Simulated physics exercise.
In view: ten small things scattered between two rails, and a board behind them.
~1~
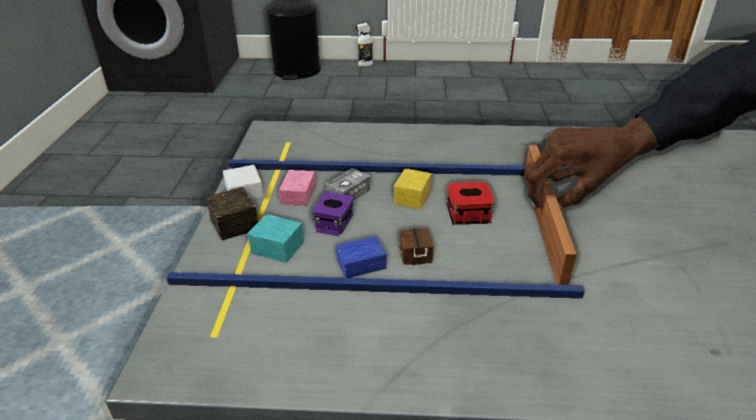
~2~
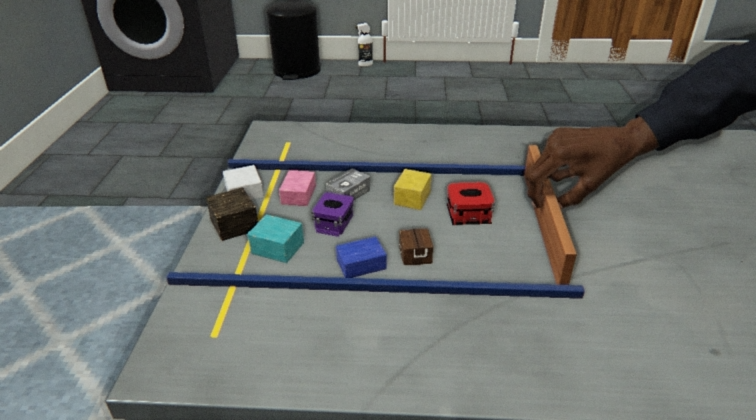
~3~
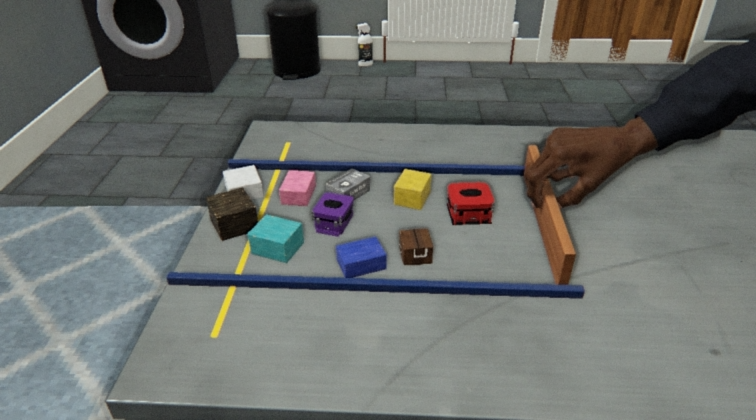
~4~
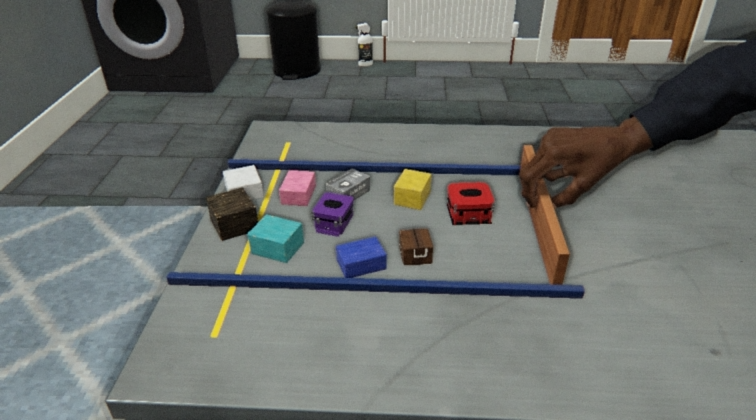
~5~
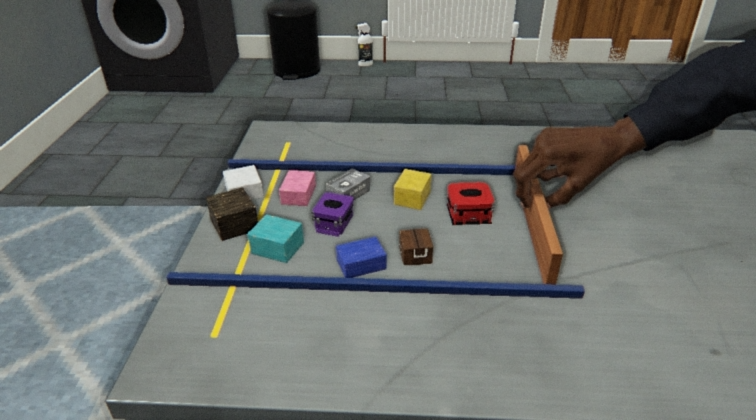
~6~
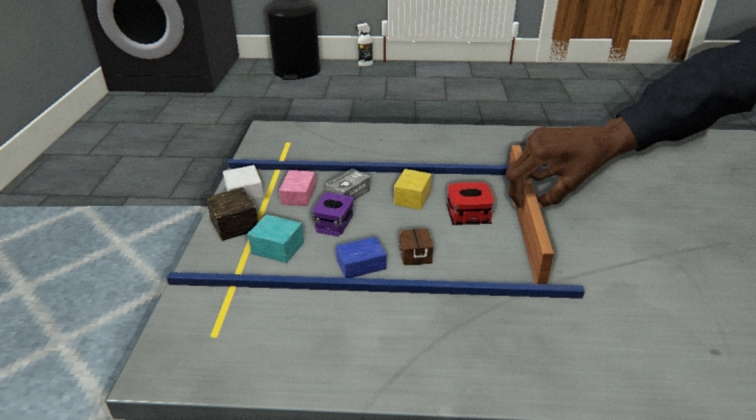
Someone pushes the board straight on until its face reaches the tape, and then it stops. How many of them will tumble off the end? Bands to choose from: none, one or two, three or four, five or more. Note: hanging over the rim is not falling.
Final answer: Three or four.
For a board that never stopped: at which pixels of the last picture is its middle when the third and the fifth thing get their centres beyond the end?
Its centre point is roughly (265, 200) and later (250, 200).
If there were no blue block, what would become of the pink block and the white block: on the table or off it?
Well, the pink block goes off the edge while the white block goes off the edge.
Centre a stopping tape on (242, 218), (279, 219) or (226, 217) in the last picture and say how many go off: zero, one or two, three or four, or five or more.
So, going place by place, I'd say at least five; one to two; more than four.
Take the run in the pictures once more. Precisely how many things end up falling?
Counted up, you get 3.
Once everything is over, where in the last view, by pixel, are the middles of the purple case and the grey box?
Approximately (217, 212) for one, approximately (228, 173) for the other.
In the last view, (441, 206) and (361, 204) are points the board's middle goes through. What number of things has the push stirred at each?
At the first point the count is 2, at the second it's 7.
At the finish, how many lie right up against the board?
In contact: 4.
Soon after, none off yet; white block at rest near (243, 184); black block at rest near (233, 213); turquoise block at rest near (276, 239).
In the end, the number that fall off is three or four; gone, pink block, black block and white block.
